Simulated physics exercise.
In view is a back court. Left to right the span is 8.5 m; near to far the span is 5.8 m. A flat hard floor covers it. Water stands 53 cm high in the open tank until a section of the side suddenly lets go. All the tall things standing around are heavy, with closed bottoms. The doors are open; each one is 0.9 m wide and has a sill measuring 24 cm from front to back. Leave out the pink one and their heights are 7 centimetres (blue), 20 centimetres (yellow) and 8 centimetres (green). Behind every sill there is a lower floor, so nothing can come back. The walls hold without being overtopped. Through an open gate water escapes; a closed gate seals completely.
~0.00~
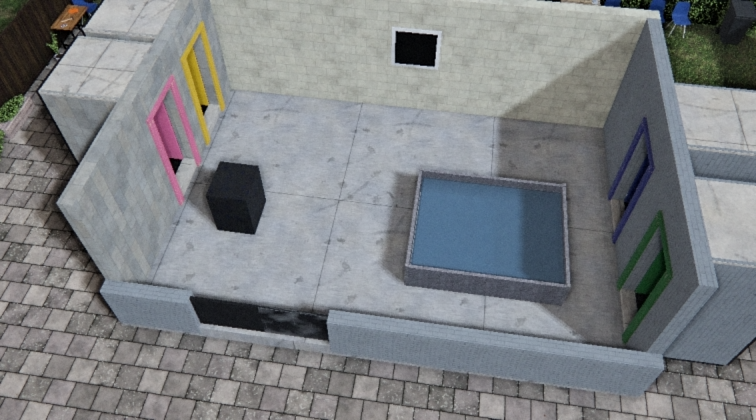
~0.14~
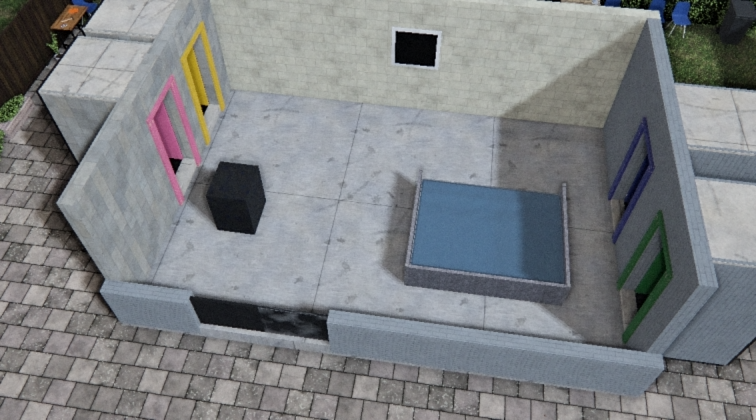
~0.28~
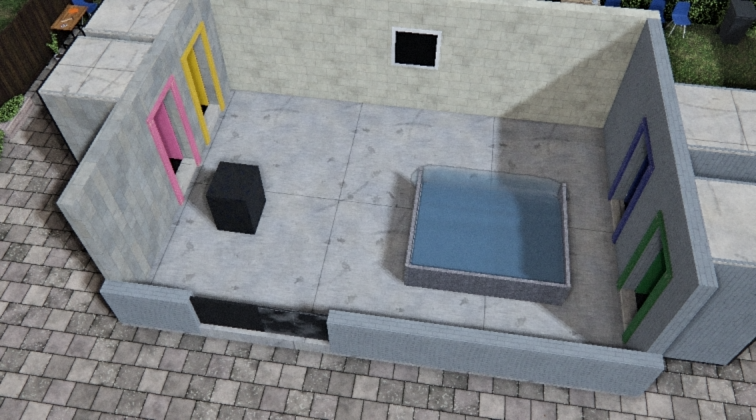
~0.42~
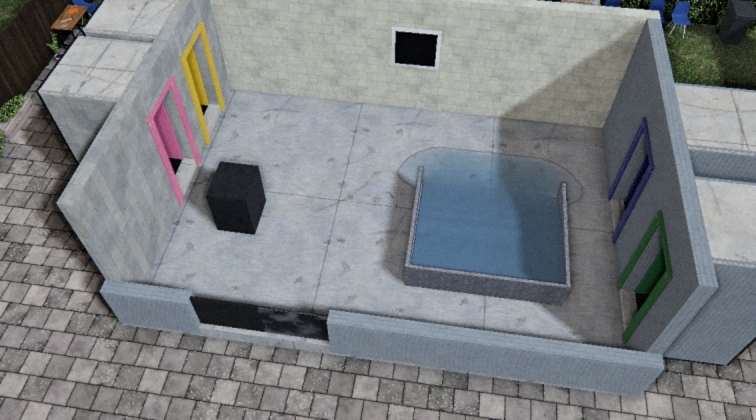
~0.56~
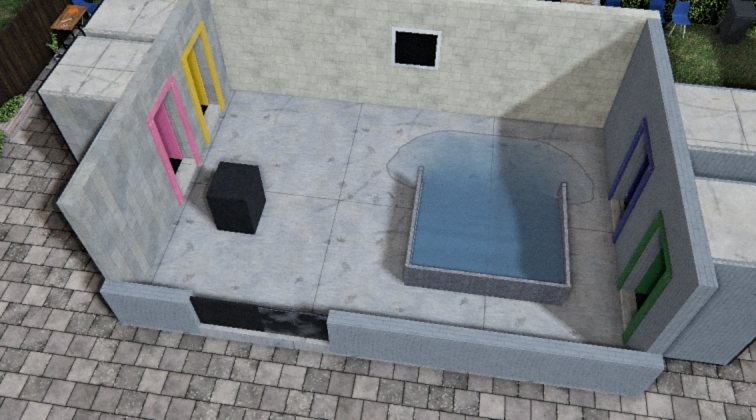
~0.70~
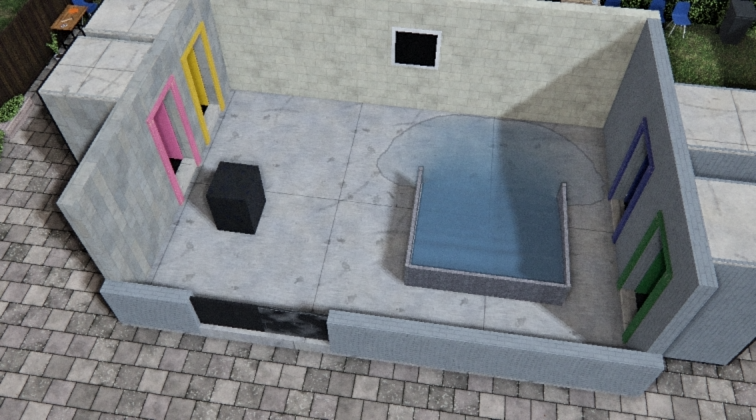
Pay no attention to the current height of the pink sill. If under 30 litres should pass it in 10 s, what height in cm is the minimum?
The minimum is around 7 cm.
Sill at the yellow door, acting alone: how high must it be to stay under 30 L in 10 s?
For yellow, a step near 12.0 cm.
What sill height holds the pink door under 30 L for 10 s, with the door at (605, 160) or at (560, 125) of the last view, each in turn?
You'd want roughly 22 cm there first, then roughly 24 cm.
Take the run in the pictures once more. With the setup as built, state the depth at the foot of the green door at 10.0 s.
Roughly 7.5 cm deep.
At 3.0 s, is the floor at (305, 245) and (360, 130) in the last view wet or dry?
Note: Point one not yet reached; point two reached.
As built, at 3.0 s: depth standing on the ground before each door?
Lab note, depth in cm: Blue 7; pink 0; yellow 0; green 0.
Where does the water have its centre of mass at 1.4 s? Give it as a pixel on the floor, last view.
Centre of the water: Approx. (491, 202) px.
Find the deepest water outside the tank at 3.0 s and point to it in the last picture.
At about (594, 128).
After 1.4 s water covers 25 % of the floor, deepest (38 cm) near (487, 117); it has not reached the pink door.
After 3.0 s water covers 35 % of the floor, deepest (36 cm) near (594, 128); it has not reached the pink door.
After 10.0 s water covers 95 % of the floor, deepest (13 cm) near (316, 331); 7 cm at the pink door, 0 litres in over its 23 cm sill.
At the pink door as built, the water arrived by 4.2 s and peaked near 12 cm at 6.2 s.
Run again over the same 10 s with other heights there, 47 litres in over 5.5 cm, 22 litres over 7.5 cm. The limit of 30 litres is kept from about 7 cm up.
